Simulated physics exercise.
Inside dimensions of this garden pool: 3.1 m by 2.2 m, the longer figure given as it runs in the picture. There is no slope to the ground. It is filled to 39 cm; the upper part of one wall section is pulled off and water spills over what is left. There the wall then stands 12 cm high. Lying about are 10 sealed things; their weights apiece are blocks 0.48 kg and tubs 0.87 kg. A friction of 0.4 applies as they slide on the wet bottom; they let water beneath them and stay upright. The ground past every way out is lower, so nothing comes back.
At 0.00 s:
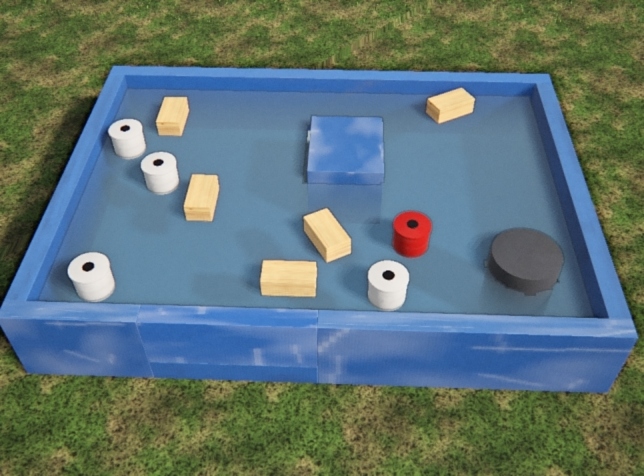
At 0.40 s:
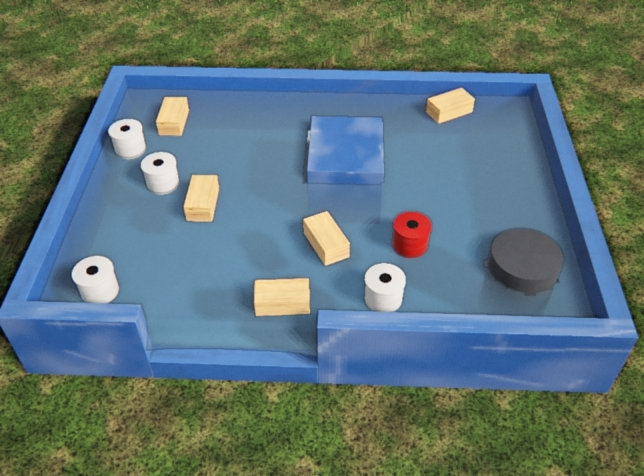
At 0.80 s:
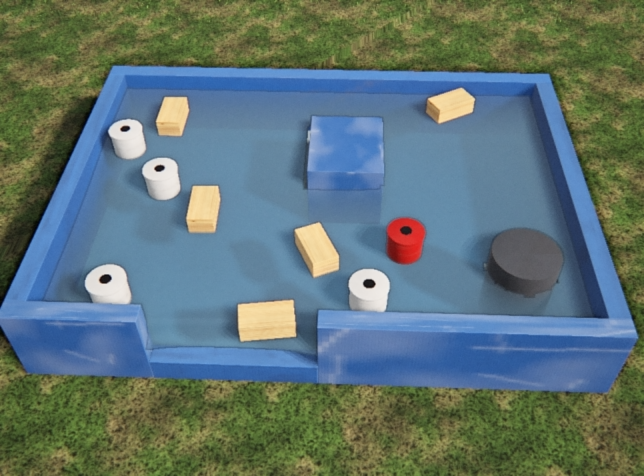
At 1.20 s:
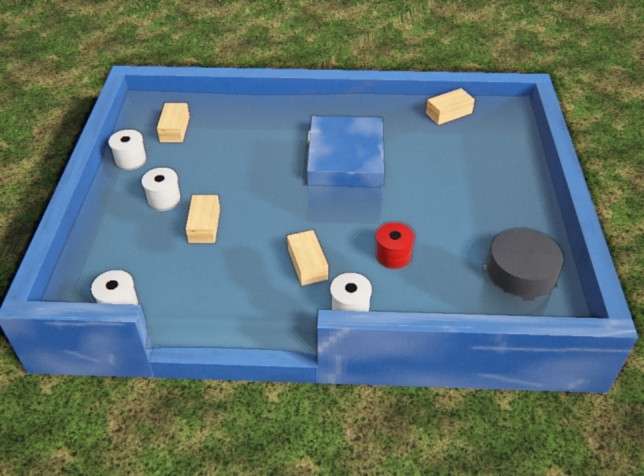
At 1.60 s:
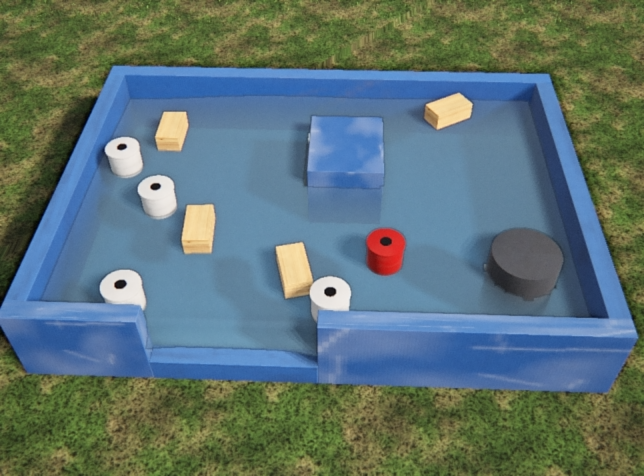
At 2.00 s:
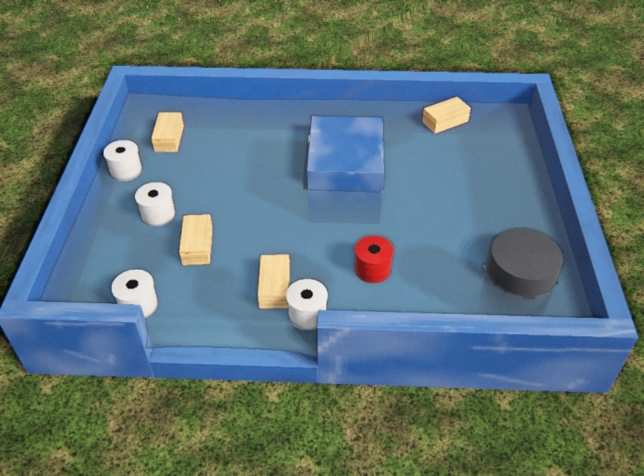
In a blue-walled garden pool on grass, the top of part of the front wall came away, and a wooden block slid out through the gap while the red tub and nearby floating things drifted slowly toward it.
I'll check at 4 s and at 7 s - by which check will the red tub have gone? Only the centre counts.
It will be out by the second check, not the first.
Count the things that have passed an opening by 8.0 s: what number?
The answer is 6 at that time.
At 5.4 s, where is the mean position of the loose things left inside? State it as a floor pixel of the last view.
Close to pixel (233, 212).
After 2.8 s the red tub is near (347, 260), 0.4 m from its start, afloat; 2 of 10 are out; 8 afloat.
After 5.4 s the red tub has gone out (at 4.9 s); 6 of 10 are out; 4 afloat.
After 8.0 s the red tub has gone out (at 4.9 s); 6 of 10 are out; 4 afloat.
After 12.0 s the red tub has gone out (at 4.9 s); 7 of 10 are out; 3 afloat.
